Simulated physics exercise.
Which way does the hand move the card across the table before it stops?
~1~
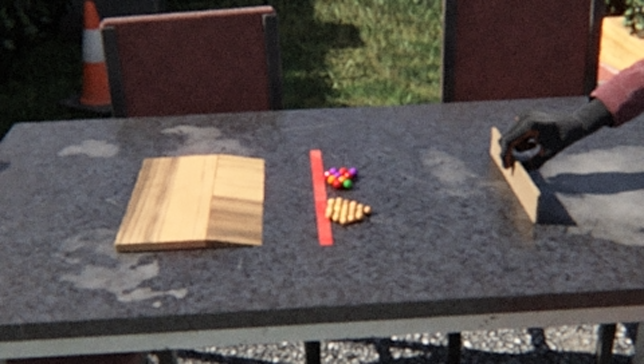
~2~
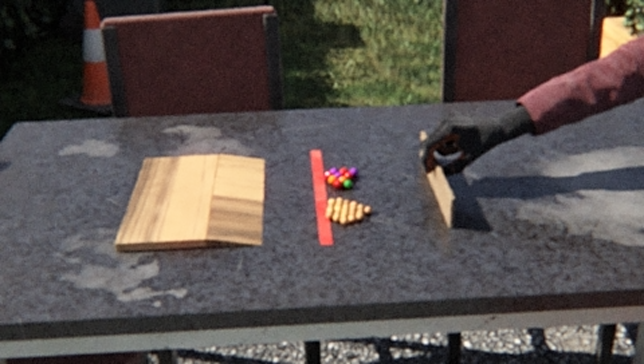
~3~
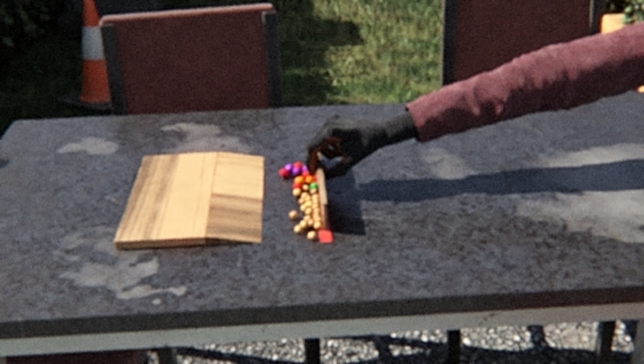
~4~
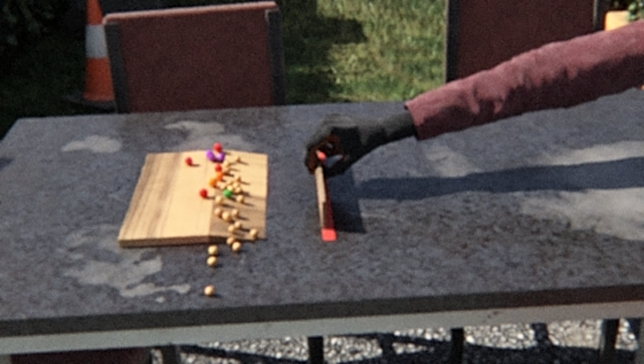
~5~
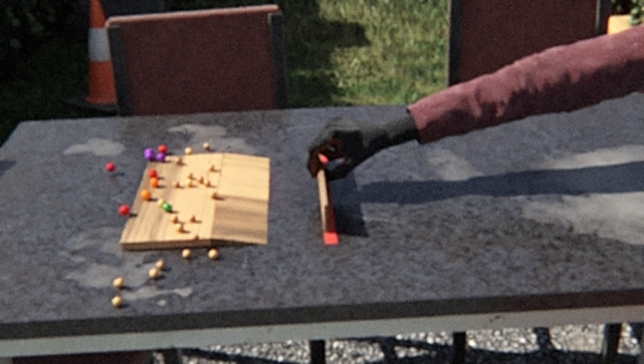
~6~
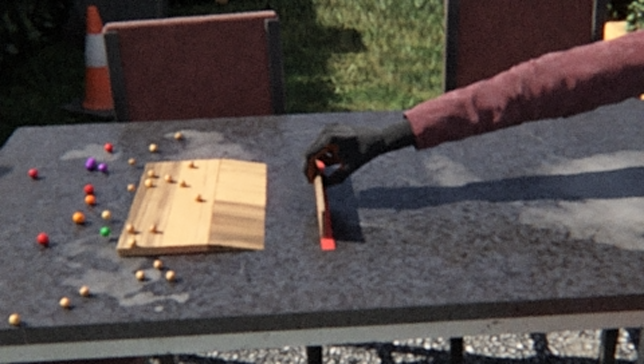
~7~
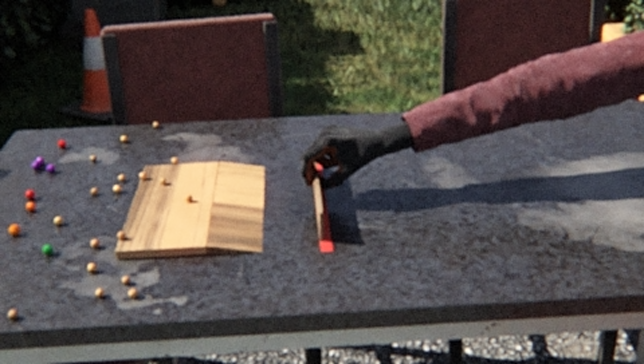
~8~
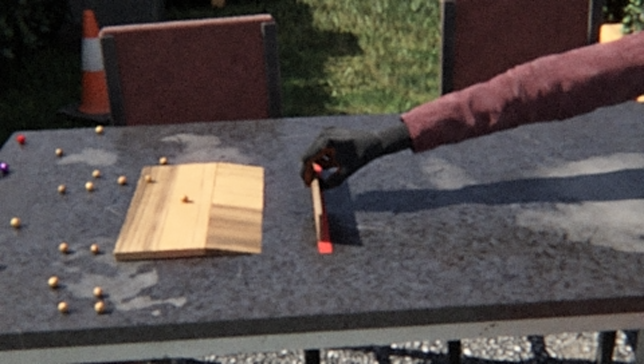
The hand moves the card to the left, stopping at the red tape.
